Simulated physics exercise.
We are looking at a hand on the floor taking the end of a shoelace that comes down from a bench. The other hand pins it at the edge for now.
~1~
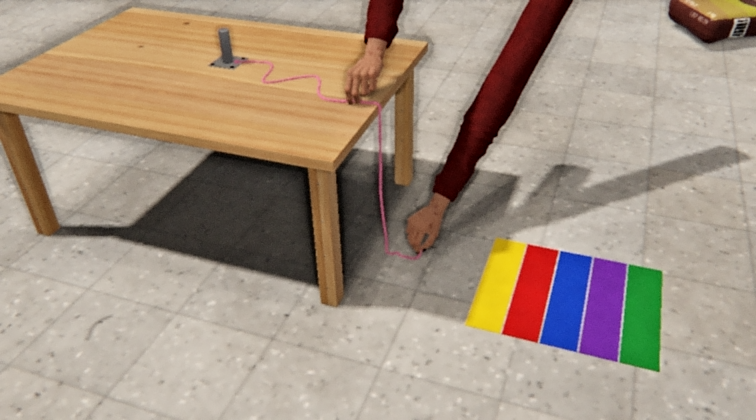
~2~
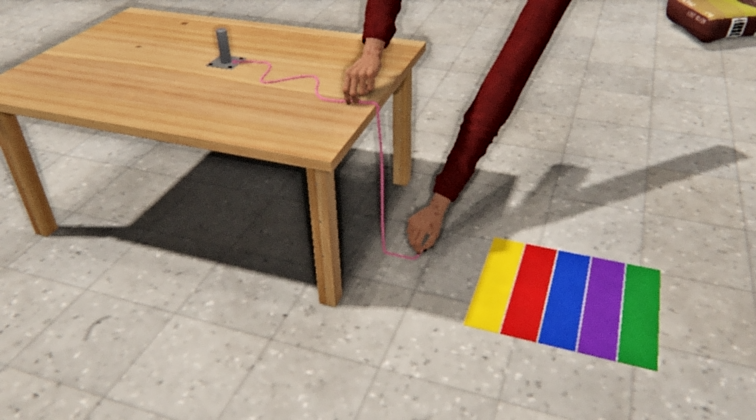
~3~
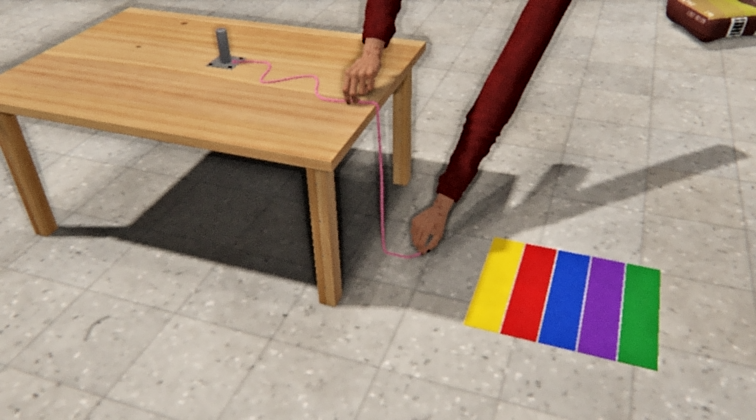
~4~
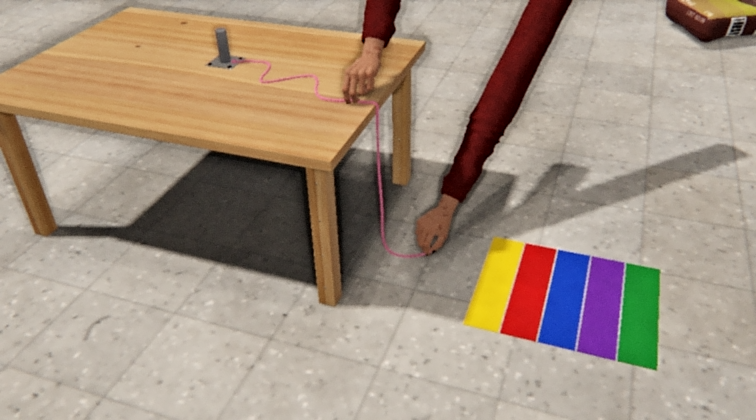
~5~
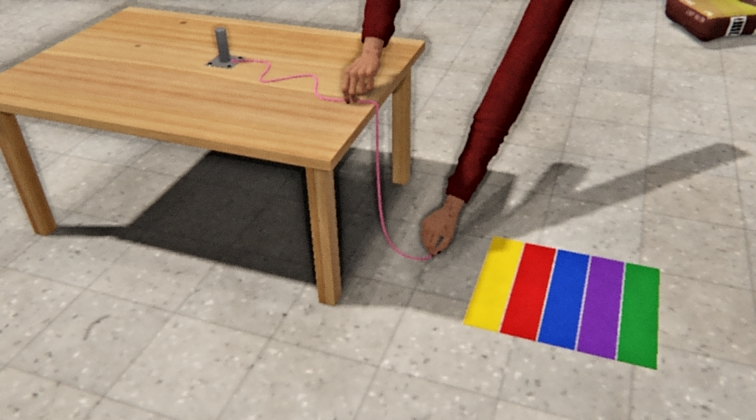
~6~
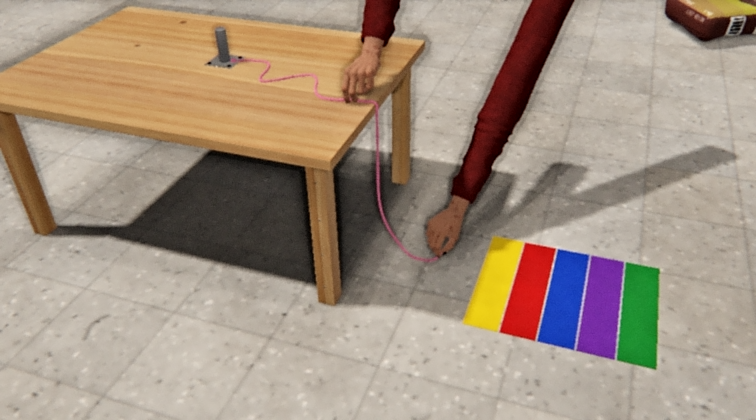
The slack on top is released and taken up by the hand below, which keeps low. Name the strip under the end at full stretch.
It halts on the purple strip.
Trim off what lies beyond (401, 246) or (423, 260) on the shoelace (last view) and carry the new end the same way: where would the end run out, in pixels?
Near (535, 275) and (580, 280).
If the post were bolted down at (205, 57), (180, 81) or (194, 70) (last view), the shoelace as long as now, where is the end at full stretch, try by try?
Near (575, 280), (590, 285) and (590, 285).
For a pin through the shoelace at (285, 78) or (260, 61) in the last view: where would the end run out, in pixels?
About (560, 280) and (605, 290).
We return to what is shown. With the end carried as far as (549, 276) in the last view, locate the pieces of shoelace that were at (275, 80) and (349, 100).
About (310, 81), and the other about (389, 138).
Soon after, end near (549, 276); over red.
After that, end near (587, 284); over purple.
At the stop, end near (611, 289); over purple. Over purple.
